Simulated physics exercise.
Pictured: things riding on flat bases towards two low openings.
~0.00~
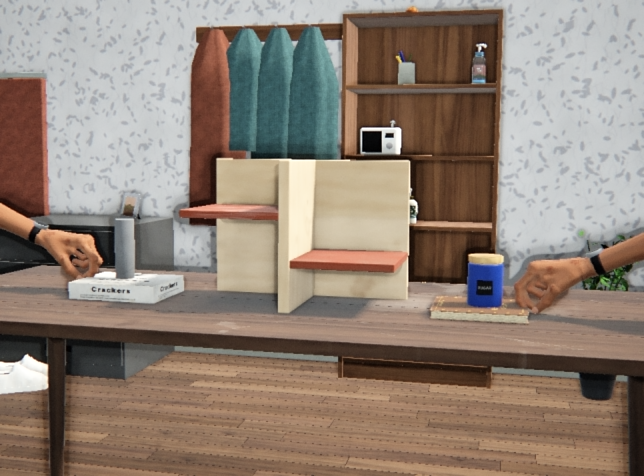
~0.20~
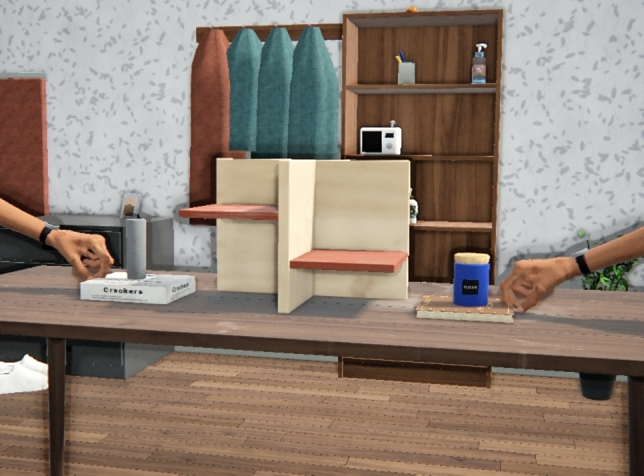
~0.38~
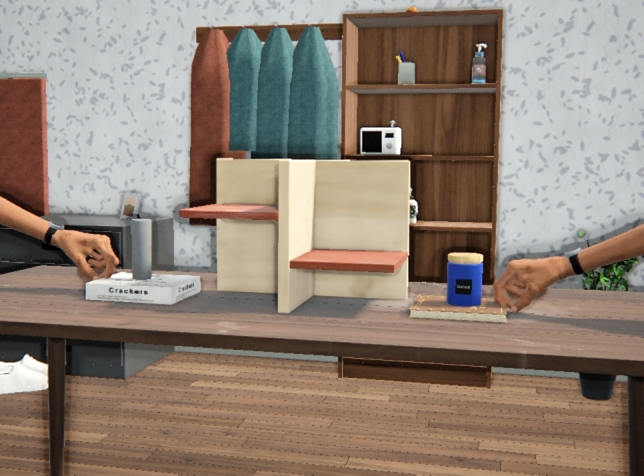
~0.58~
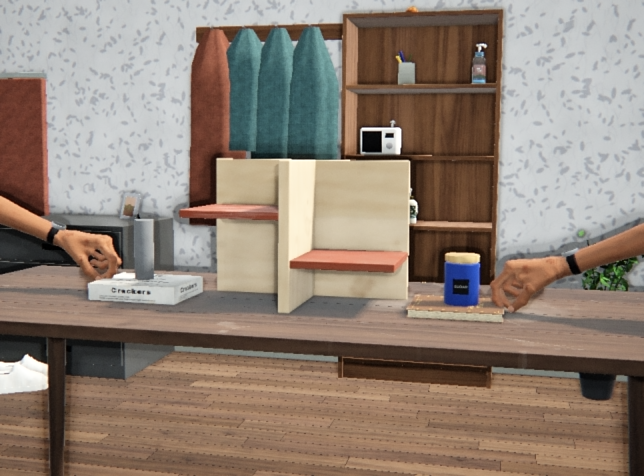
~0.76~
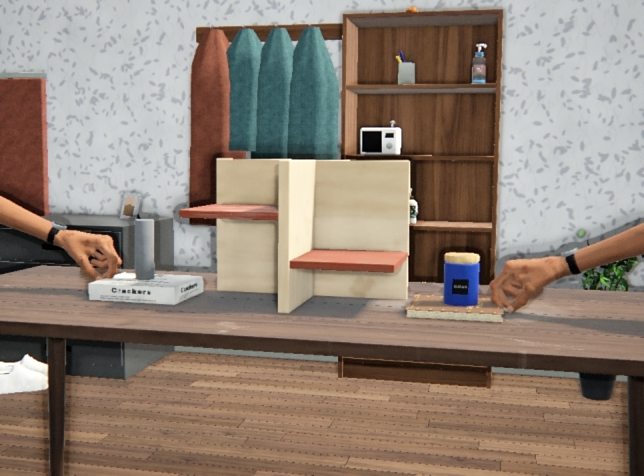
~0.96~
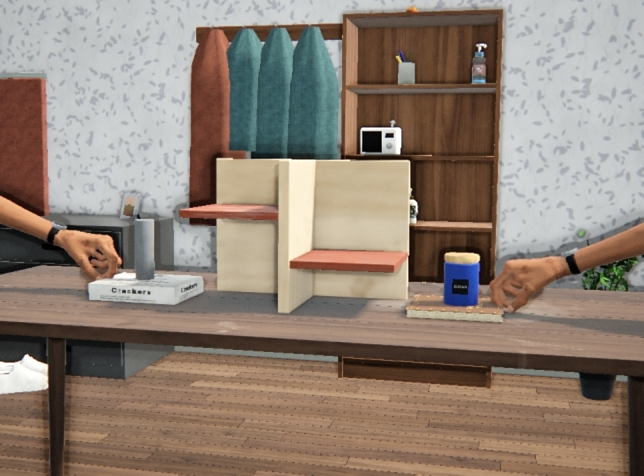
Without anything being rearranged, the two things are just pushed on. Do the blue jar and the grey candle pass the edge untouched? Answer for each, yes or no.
By item: Blue jar - no; grey candle - yes.
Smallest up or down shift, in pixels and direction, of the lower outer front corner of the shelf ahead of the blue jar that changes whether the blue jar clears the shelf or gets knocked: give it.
That's a shift of close to 12 pixels upward.
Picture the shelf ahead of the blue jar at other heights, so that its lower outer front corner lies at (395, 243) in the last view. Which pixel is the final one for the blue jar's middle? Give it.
Rest point, approximately (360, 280).
After 2.68 s, blue jar turned 5° from its first pose near (417, 277); grey candle riding along near (231, 253).
In the end (3.8 s), the blue jar is knocked back, near (450, 295); the grey candle passes below, near (237, 253).
